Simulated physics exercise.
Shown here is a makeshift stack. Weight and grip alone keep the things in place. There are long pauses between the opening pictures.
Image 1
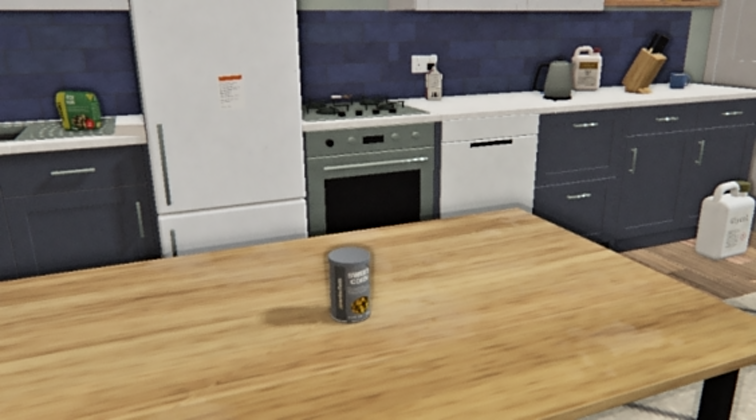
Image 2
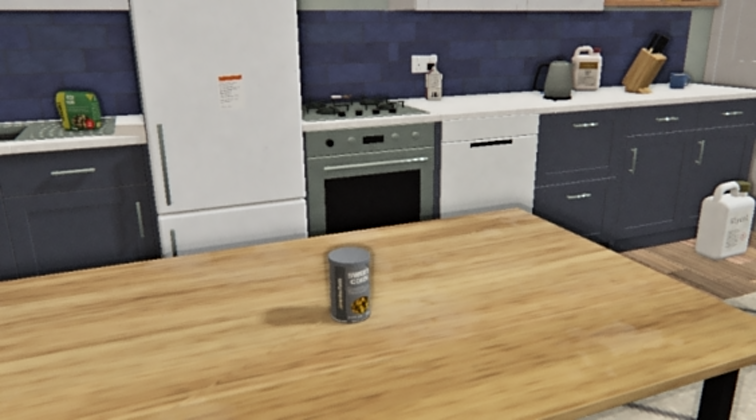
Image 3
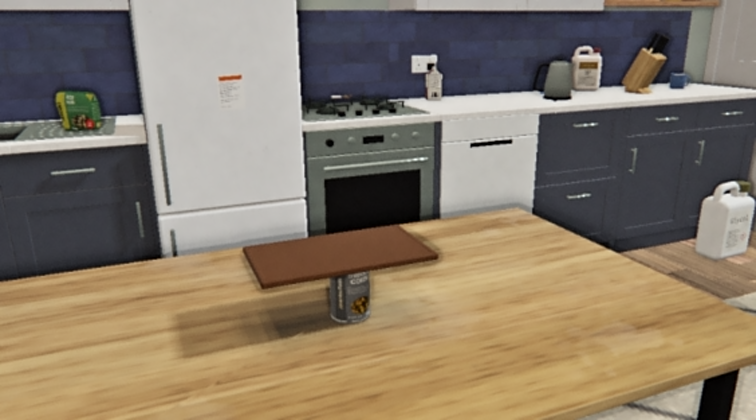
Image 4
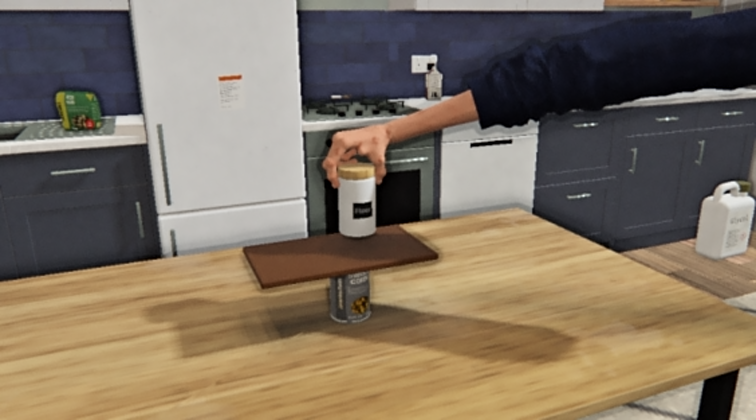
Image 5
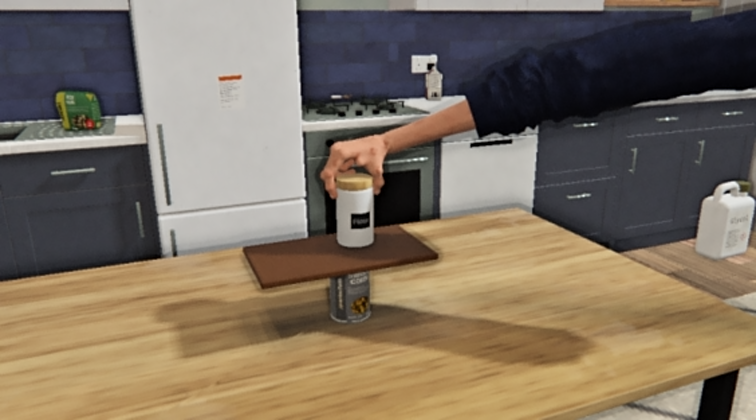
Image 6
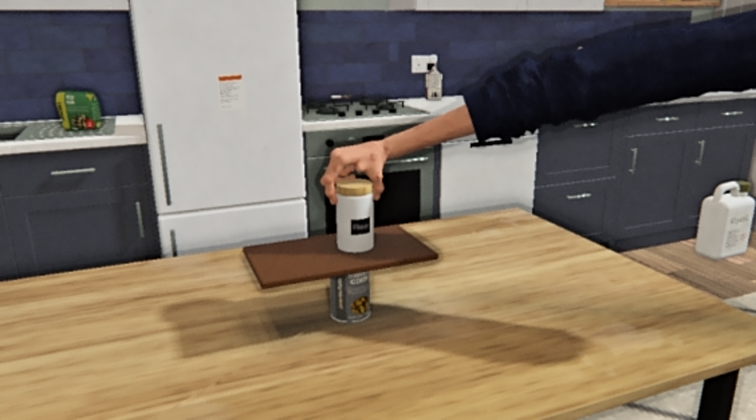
Kitchen table with a grey can, a brown board appearing across its top, and a hand lowering a white jar onto it.
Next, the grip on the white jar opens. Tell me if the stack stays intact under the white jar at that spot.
Yes, well, once it's let go, everything stays put there.
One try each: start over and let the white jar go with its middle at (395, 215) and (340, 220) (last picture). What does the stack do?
Case A: It caves in; case B: It survives.
Then, 0.80 s later than the last frame, all is still.
Then, 1.70 s later than the last frame, white jar resting near (356, 215).
When it is over, all 3 as before. End places, in pixels of the last picture, white jar near (356, 215). The stack keeps its balance.
